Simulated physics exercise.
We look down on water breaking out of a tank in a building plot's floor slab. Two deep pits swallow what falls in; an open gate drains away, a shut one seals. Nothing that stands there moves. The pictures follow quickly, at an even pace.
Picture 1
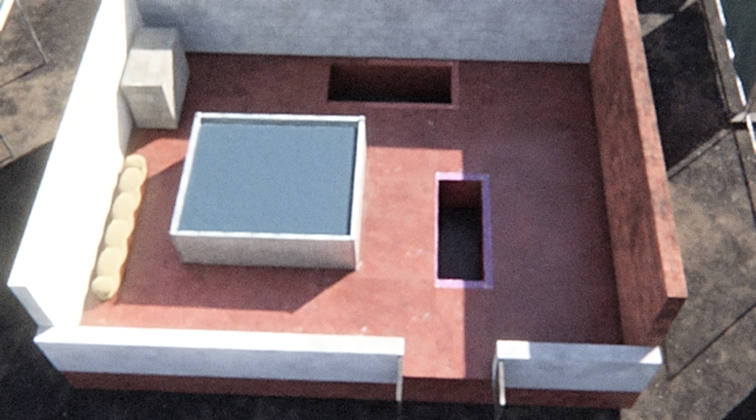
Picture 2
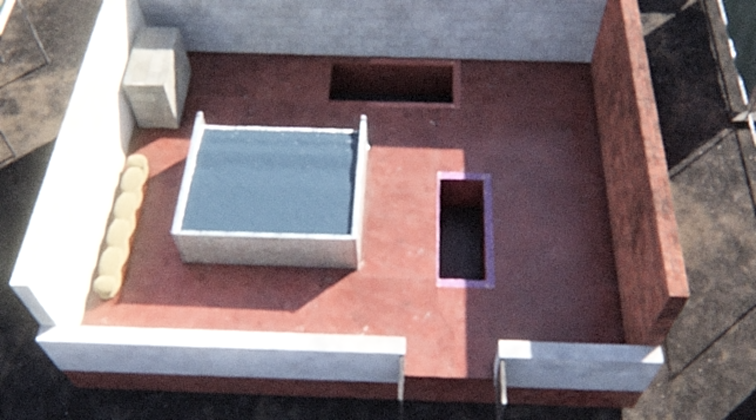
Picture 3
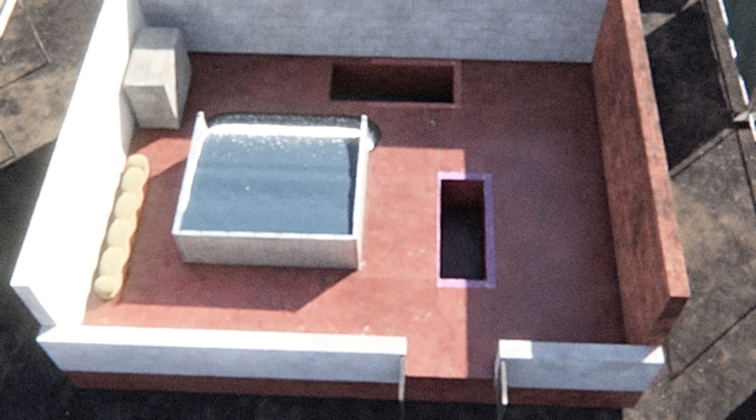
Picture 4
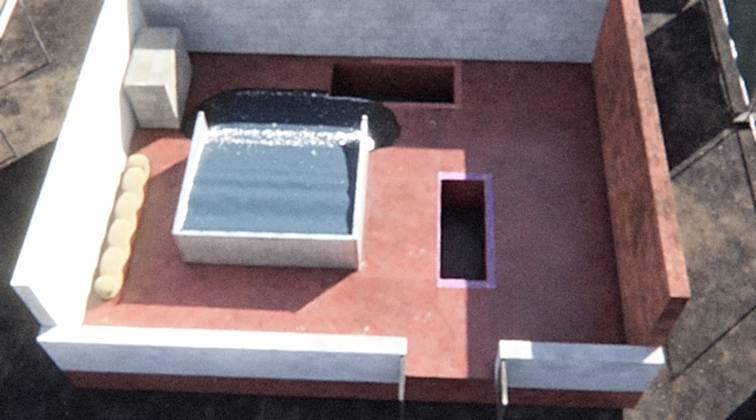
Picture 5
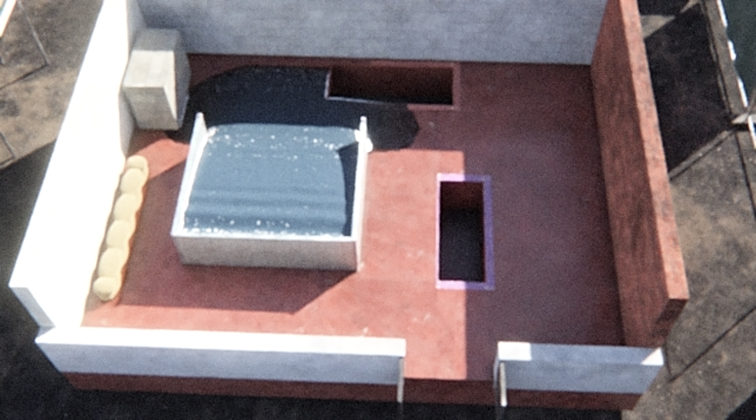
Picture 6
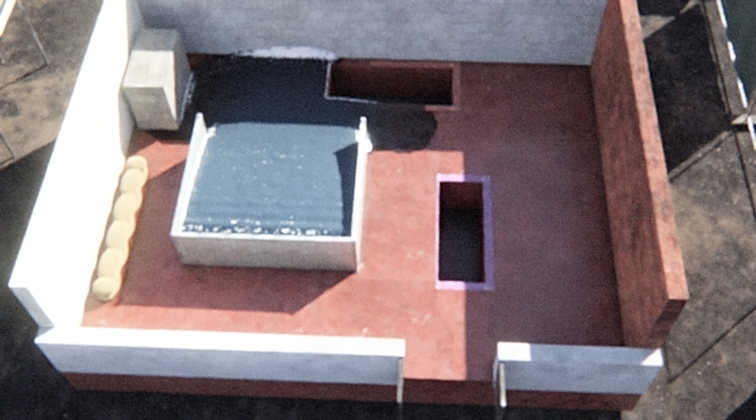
Water sits still in an open tank on a walled red floor with two dark pits, until the tank's far side opens. It then pours out through the gap, spreading as a dark sheet toward the back wall, around the pale block at left and along the rear pit's edge.
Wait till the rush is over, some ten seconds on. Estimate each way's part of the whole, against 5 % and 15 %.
The gate takes under 5 %; the red pit takes over 15 %; the purple pit takes under 5 %.
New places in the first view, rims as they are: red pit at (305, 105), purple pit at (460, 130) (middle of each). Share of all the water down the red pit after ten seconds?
Parts in a hundred: Red 80.
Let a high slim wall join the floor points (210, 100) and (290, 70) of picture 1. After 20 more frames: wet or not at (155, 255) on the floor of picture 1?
Answer: Flooded.
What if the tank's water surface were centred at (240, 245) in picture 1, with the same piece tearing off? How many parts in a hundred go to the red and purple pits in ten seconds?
In per cent: Red 55, purple 4.
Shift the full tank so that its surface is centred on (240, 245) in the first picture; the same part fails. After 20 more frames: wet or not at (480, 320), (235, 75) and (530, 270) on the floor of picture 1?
One after the other: Clear, wet, clear.
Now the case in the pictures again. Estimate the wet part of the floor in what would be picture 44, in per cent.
Near 50 in a hundred.
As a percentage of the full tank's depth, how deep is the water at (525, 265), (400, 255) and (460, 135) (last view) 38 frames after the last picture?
In turn 0, 0 and 2 in a hundred.
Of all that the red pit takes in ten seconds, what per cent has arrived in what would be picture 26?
About 60 per cent.
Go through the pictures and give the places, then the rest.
The first picture shows still water in the open tank at (272, 176).
In the second picture, the front is at a hidden place, out from the gap on the open tank's far side.
In the third picture, the front is at a hidden place, out from the gap on the open tank's far side.
In the fourth picture, the front is at (389, 114), out from the gap on the open tank's far side.
In the fifth picture, the front is at (405, 106), out from the gap on the open tank's far side.
In the sixth picture, water pours out on the open tank's far side and has run to (221, 55).
A moment on, water covers 20 % of the floor; the gate 0 %, the red pit 11 %, the purple pit 0 %.
Next, water covers 20 % of the floor; the gate 0 %, the red pit 24 %, the purple pit 0 %.
Then, water covers 25 % of the floor; the gate 0 %, the red pit 39 %, the purple pit 0 %.
Later, water covers 50 % of the floor; the gate 0 %, the red pit 55 %, the purple pit 0 %.
In the end, water covers 70 % of the floor; the gate 0 %, the red pit 64 %, the purple pit 1 %.
